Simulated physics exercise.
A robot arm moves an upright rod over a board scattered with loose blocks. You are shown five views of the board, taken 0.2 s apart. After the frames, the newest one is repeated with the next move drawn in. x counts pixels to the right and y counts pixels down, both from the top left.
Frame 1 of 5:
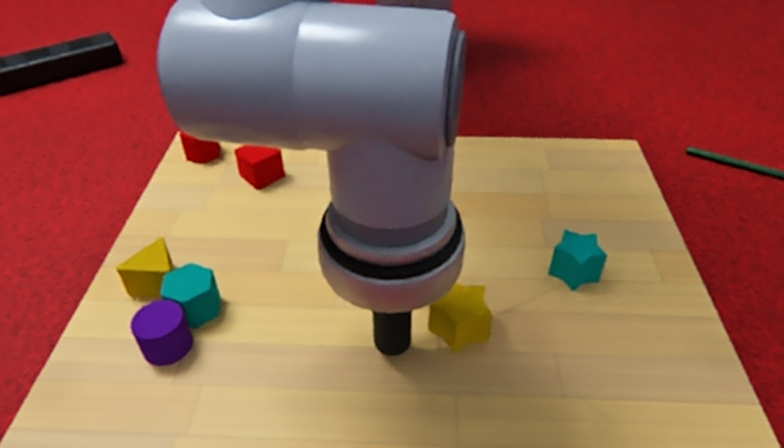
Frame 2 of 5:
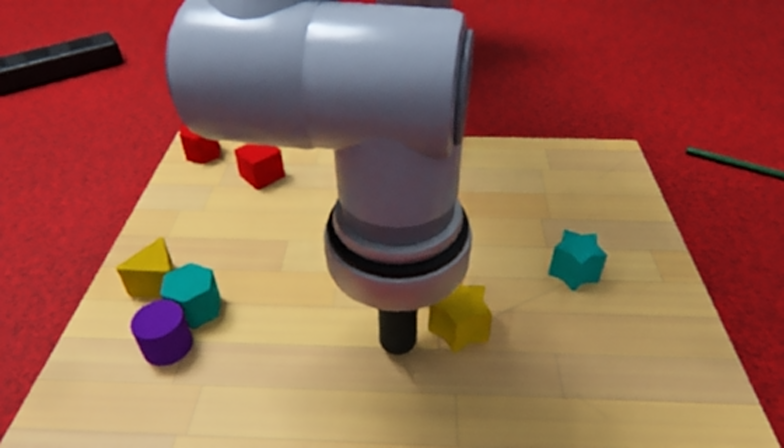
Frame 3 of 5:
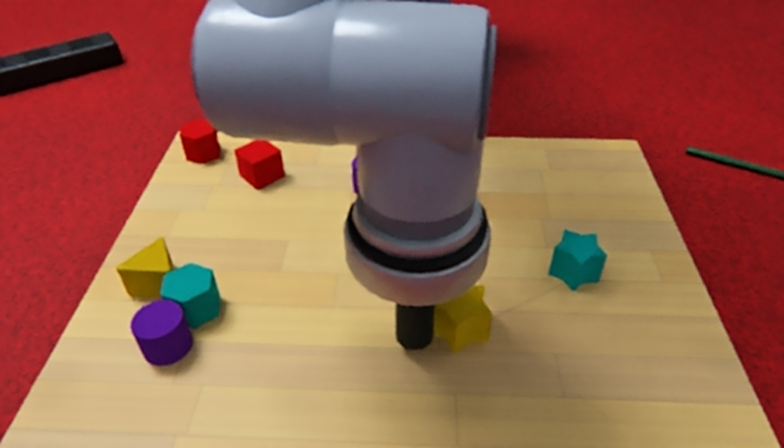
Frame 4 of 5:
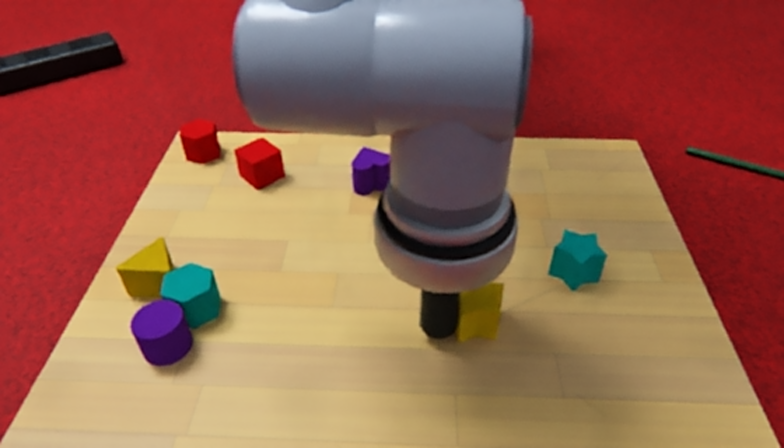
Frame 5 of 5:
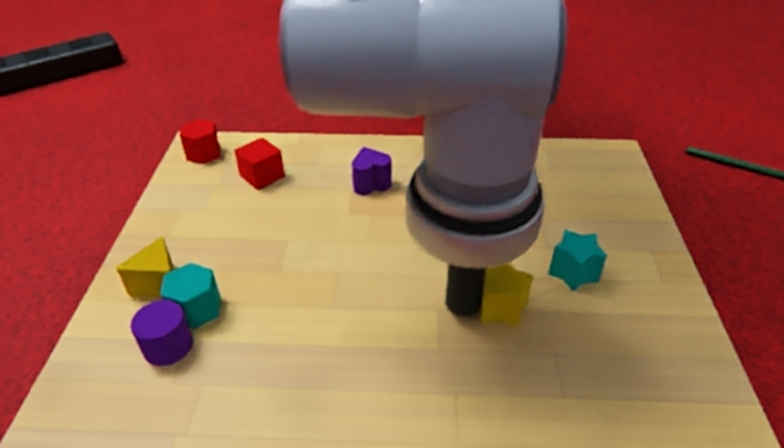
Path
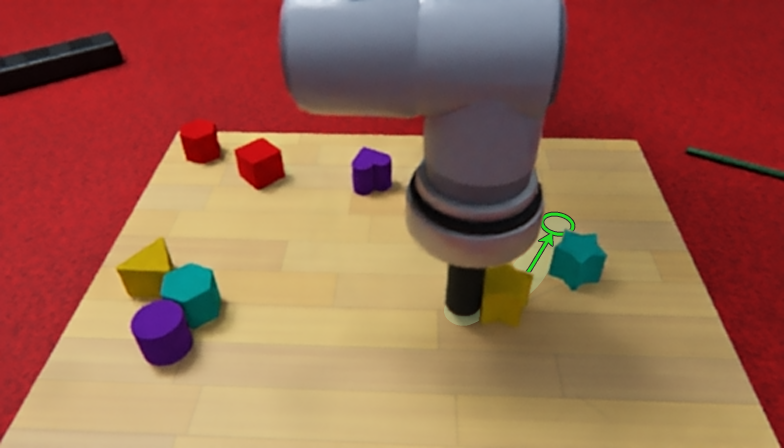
To begin with, a robot arm holds a dark upright rod just left of a yellow star-shaped block on a wooden board scattered with colourful blocks. The rod moves right to meet the yellow block, then pushes it a short way right and slightly up, nearer the turquoise star.
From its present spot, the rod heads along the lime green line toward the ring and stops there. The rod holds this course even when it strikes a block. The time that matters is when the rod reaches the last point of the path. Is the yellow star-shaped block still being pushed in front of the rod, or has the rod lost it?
The rod has moved past the yellow star-shaped block by the time the path ends.
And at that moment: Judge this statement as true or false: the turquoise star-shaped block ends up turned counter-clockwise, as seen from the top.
False.
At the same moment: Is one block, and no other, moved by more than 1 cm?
Final answer: No.
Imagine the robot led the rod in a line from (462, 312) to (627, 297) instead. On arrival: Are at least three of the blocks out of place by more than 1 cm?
In short: No.
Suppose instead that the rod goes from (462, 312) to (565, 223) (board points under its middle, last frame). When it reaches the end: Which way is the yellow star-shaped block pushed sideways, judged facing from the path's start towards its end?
Out to the right.
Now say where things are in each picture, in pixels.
Rod tip (392, 341); block tops, yellow star-shaped block (462, 300); turquoise star-shaped block (581, 245), in the first frame.
Rod (398, 340); blocks unchanged, in the second frame.
Rod (414, 335); blocks unchanged, in the third frame.
Rod (438, 324); yellow star-shaped block (476, 293), in the fourth frame.
Rod (463, 303); yellow star-shaped block (503, 278); turquoise star-shaped block (581, 245), in the fifth frame.
Path on the board, from (462, 312) over (527, 273) to (557, 224).
On the path given first. One third of the way, rod (513, 280); yellow star-shaped block (555, 263), turned 15° clockwise; turquoise star-shaped block (589, 244).
Two thirds of the way, rod (541, 246); yellow star-shaped block (577, 250), turned 50° clockwise; turquoise star-shaped block (617, 240), turned 40° clockwise.
At the end, rod (559, 216); yellow star-shaped block (577, 249), turned 50° clockwise; turquoise star-shaped block (617, 240), turned 40° clockwise.
